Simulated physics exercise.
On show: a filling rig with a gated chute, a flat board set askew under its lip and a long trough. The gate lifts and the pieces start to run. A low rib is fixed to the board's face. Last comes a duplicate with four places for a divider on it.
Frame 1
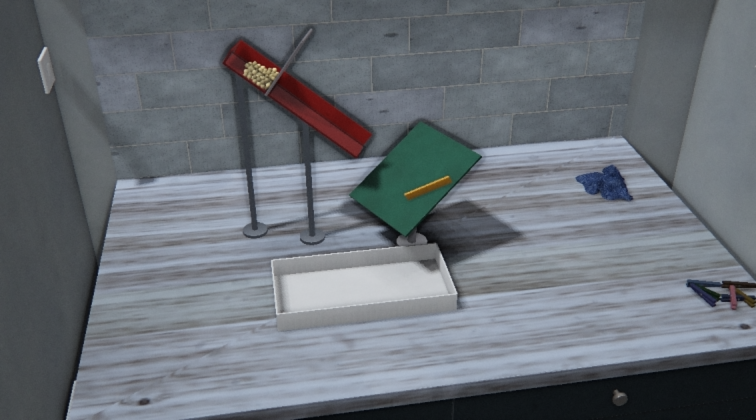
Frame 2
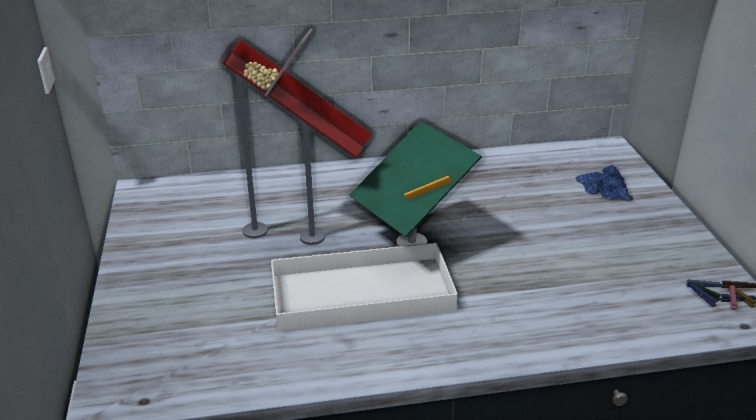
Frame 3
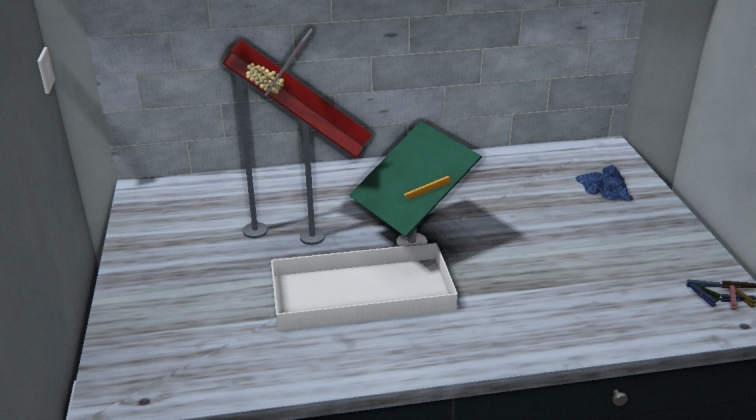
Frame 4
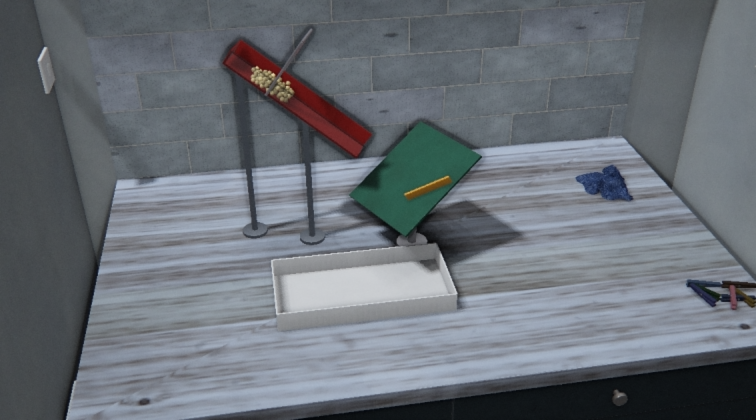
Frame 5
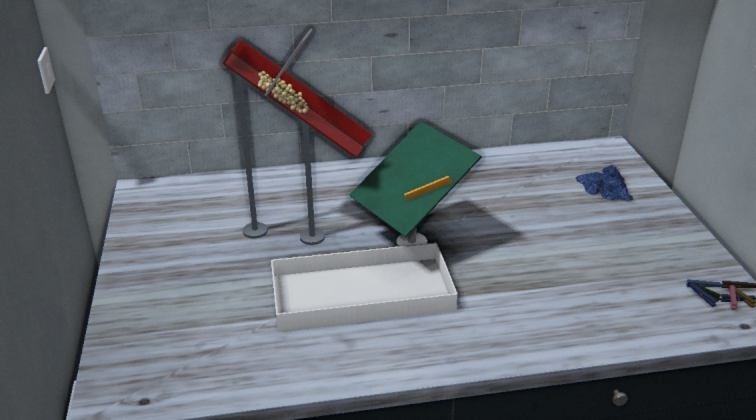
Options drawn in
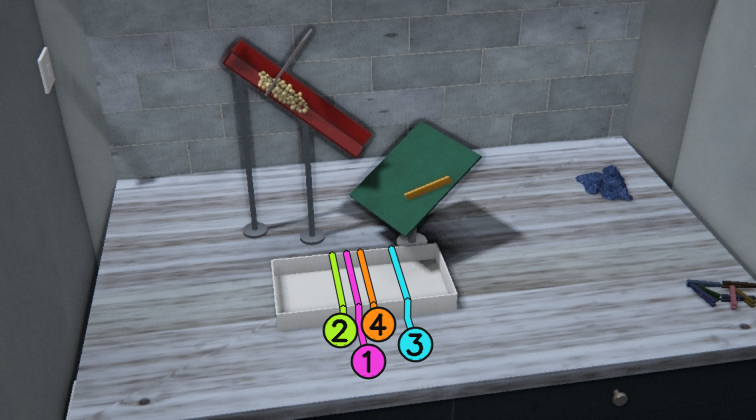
A red chute on two grey stands slants down to the right above a pale wood-grain worktop, seen from slightly above by a still camera against a grey brick wall. A tilted green board with an orange strip stands beside it, behind an empty white trough, with a crumpled blue cloth and coloured pens at right. Small pale beans, first bunched near the chute's upper end, slide a short way down it, spreading out.
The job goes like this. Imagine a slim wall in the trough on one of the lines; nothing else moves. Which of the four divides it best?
Choose 4.
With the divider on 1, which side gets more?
Right.
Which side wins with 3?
More lands on the left.
On the marked copy, line 1 crosses the front rim at (358, 305); line 2 crosses the front rim at (342, 307); line 3 crosses the front rim at (407, 299); line 4 crosses the front rim at (373, 303).
If 1 is chosen, of what is caught, a small part on the left of the divider, most on the right.
If 2 is chosen, of what is caught, a small part on the left of the divider, nearly all on the right.
If 3 is chosen, of what is caught, nearly all on the left of the divider, a small part on the right.
If 4 is chosen, of what is caught, about half on the left of the divider, about half on the right.
